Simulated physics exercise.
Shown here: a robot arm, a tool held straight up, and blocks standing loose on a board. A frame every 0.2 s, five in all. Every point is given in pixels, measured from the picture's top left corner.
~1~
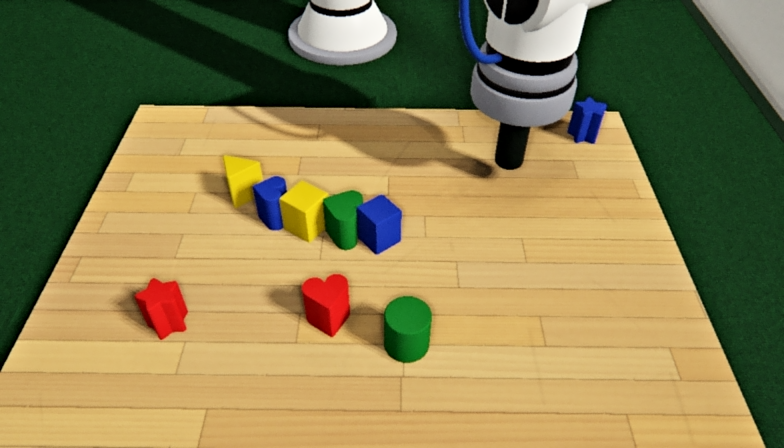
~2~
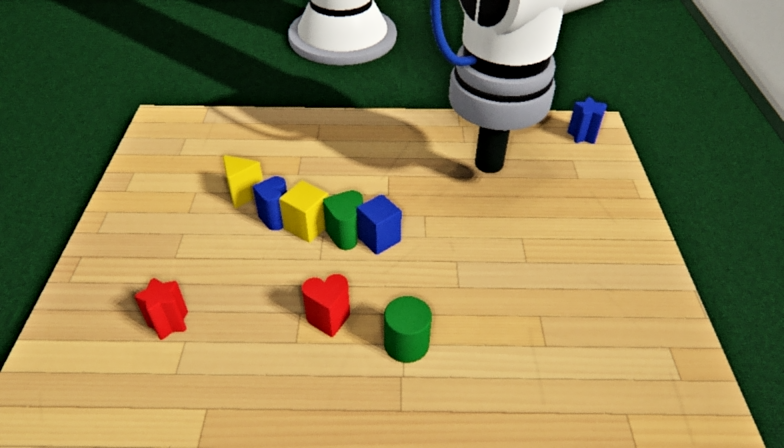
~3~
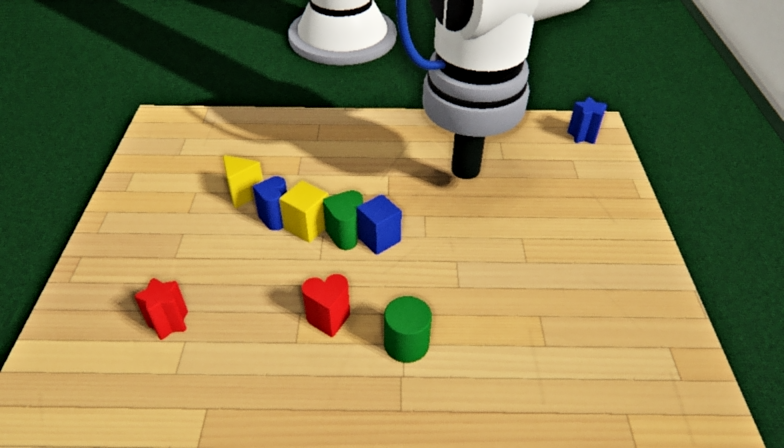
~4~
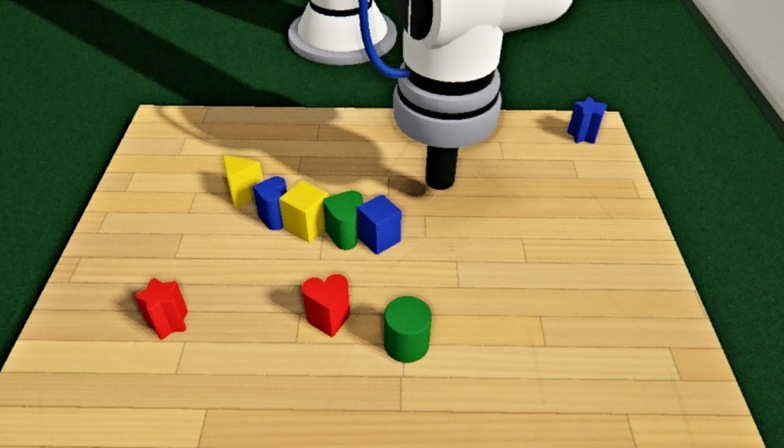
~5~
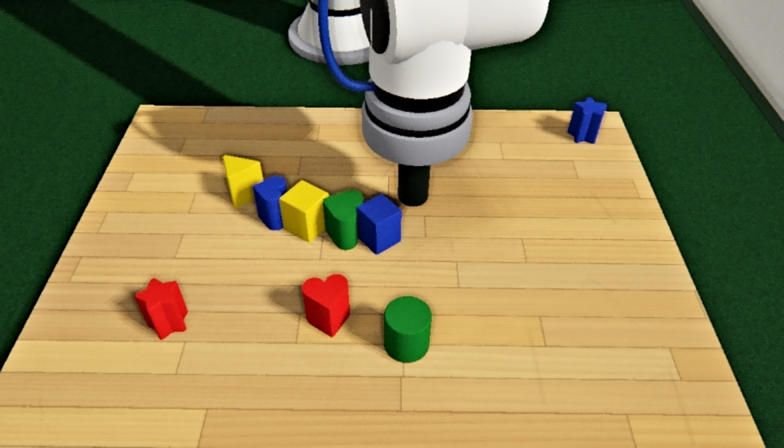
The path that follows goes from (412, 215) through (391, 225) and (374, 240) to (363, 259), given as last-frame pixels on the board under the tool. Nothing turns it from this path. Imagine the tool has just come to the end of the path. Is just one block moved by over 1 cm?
No
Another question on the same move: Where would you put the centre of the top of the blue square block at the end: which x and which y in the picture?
That would be at about pixel (349, 252).
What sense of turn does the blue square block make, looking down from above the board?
Viewed from above: Anti-clockwise.
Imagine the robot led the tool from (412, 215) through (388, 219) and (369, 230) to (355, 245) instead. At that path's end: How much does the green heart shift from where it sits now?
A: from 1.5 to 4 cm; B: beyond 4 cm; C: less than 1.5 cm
(A)
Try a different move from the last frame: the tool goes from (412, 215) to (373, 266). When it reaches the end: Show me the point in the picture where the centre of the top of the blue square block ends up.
Just about (337, 241).
The first path, step by step. Halfway along, tool at (381, 215); green heart at (339, 208), turned 20° clockwise; blue square block at (367, 223), turned 20° anticlockwise.
At the end, tool at (362, 242); yellow square block still; green heart at (328, 212), turned 50° clockwise; blue square block at (349, 252), turned 30° anticlockwise.
